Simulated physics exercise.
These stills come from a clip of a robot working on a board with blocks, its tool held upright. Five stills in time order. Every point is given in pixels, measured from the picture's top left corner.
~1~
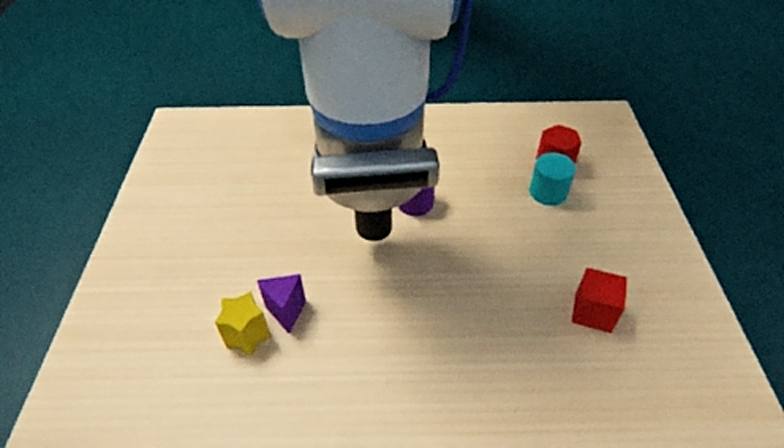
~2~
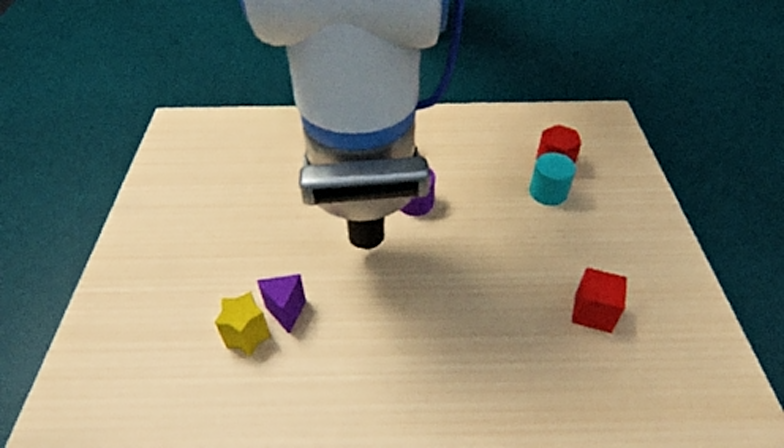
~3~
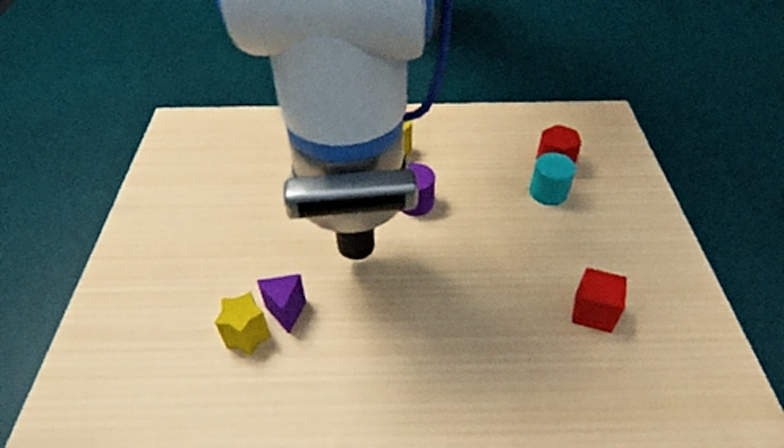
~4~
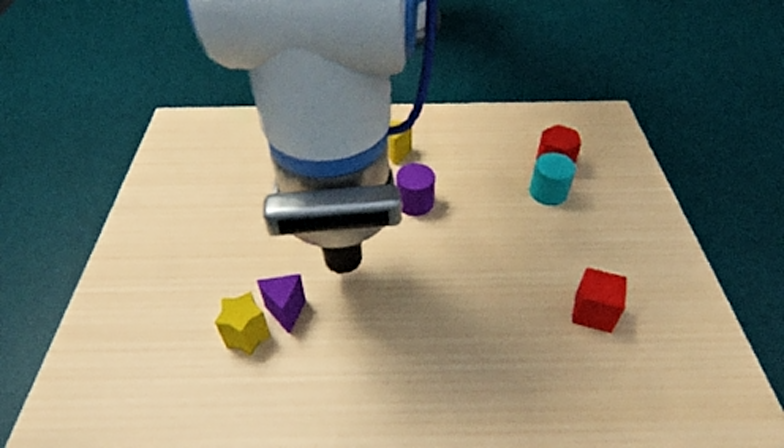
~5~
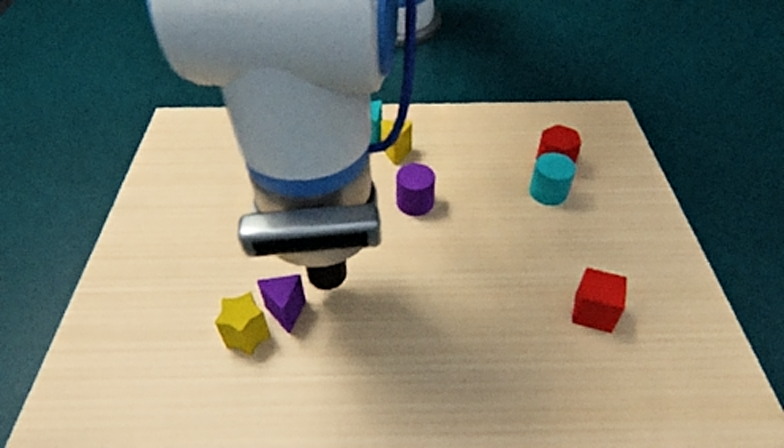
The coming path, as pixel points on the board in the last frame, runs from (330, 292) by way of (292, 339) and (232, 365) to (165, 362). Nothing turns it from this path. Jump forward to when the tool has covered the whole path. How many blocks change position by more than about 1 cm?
The answer is two blocks, counting only moves over 1 cm.
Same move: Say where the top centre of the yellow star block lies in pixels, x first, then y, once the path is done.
(206, 306)
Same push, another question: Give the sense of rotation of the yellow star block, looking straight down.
From the top, the block rotates clockwise.
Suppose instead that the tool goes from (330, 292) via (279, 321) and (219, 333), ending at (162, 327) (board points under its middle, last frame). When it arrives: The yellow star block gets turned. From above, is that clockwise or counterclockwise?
Its rotation is counterclockwise.
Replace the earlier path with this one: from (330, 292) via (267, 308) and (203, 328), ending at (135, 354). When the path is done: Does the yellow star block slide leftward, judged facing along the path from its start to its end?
Yes, that is what happens.
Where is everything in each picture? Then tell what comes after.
In the first frame, tip of the tool (374, 228), middles of tops, yellow star block (238, 311), purple triangular piece (280, 287).
In the second frame, tool (366, 236), nothing pushed.
In the third frame, tool (356, 246), nothing pushed.
In the fourth frame, tool (343, 259), nothing pushed.
In the fifth frame, tool (327, 275), yellow star block (238, 311), purple triangular piece (280, 287).
The first path, step by step. One third of the way, tool (287, 323); yellow star block (232, 312); purple triangular piece (262, 292).
Two thirds of the way, tool (224, 348); yellow star block (215, 309), turned 35° clockwise; purple triangular piece (262, 293), turned 15° clockwise.
At the end, tool (155, 346); yellow star block (206, 306), turned 65° clockwise; purple triangular piece (262, 293), turned 15° clockwise.
